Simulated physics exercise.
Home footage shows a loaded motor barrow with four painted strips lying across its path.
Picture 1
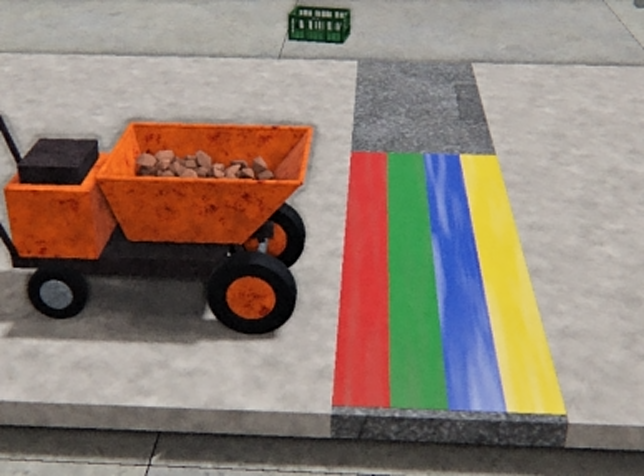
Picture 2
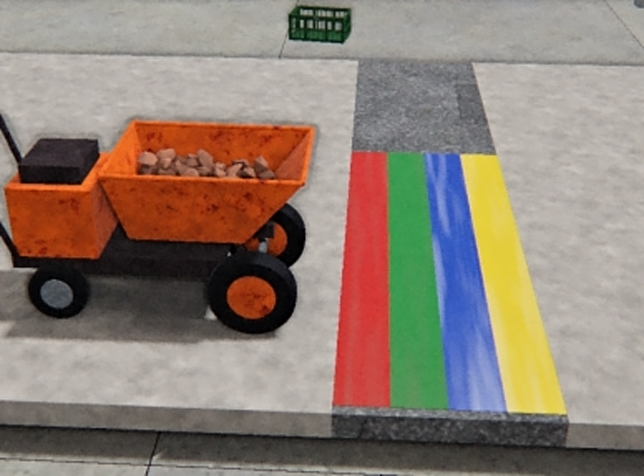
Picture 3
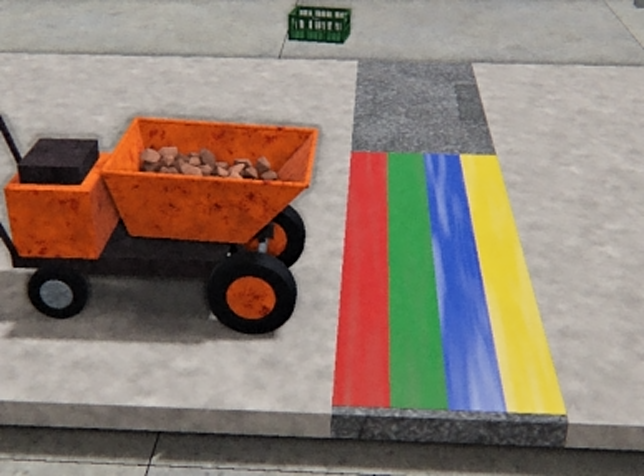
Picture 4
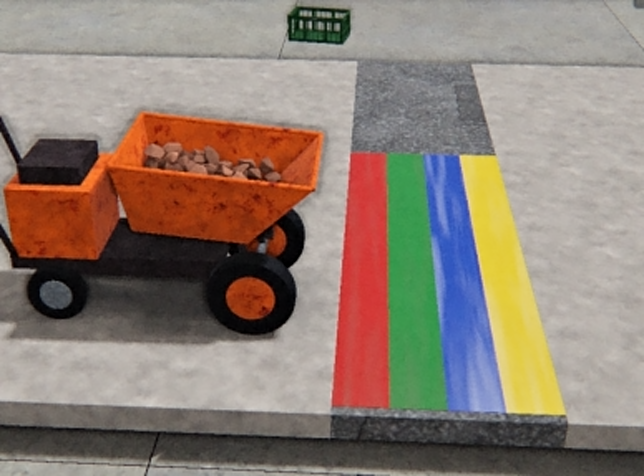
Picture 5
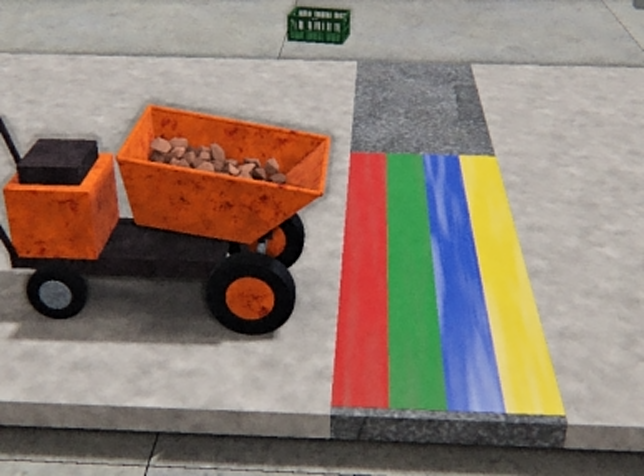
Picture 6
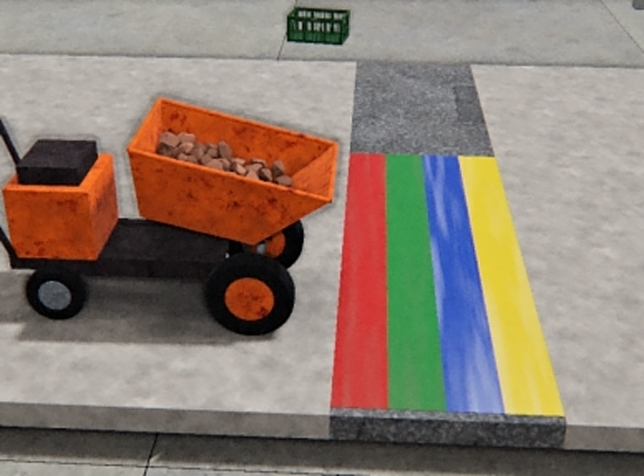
Orange motor barrow loaded with rubble standing left of red, green, blue and yellow strips, its skip gradually tilting toward the right.
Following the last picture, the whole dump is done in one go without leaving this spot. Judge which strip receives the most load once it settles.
The strip receiving the most is the green one.
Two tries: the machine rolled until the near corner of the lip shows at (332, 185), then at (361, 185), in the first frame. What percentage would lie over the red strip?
0 % then 0 %.
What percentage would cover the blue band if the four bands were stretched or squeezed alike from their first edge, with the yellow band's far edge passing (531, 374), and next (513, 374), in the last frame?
Roughly 20 per cent first, then 30 per cent.
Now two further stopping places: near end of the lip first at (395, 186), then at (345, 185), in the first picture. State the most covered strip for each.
On the first try it comes out as the yellow one, and on the second as the strip in blue.
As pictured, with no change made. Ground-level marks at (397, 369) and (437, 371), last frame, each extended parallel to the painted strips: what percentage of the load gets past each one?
I'd put it near 70 in a hundred, then near 30 in a hundred.
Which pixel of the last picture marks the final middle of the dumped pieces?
Close to (428, 299), more or less.
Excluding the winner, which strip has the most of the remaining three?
Just behind the leader sits the blue one.
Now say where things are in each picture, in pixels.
The first frame shows lip of the skip at (300, 184), level; top of the load at (183, 176), lumps of rubble; red strip at (362, 362); green strip at (417, 364); blue strip at (472, 366); yellow strip at (527, 368).
The second frame shows lip of the skip at (302, 184), level; top of the load at (184, 175).
The third frame shows lip of the skip at (306, 186), tipped barely; top of the load at (187, 173).
The fourth frame shows lip of the skip at (313, 190), tipped barely; top of the load at (183, 165).
The fifth frame shows lip of the skip at (321, 194), tipped a little; top of the load at (178, 166).
The sixth frame shows lip of the skip at (329, 201), tipped a little; top of the load at (185, 162); red strip at (361, 363); green strip at (415, 365); blue strip at (470, 368); yellow strip at (525, 370).
Soon after the last picture, skip tipped steeply; all in the skip.
A little later, skip tipped right over; nearly all in the skip; a stray few over the green strip.
Later still, skip tipped right over; about a third in the skip; about a third over the green strip; about a quarter over the blue strip; a stray few over the yellow strip; a stray few off the paint.
At rest, skip tipped right over; about a quarter in the skip; a stray few over the red strip; about a third over the green strip; about a quarter over the blue strip; a small part over the yellow strip; a stray few off the paint.
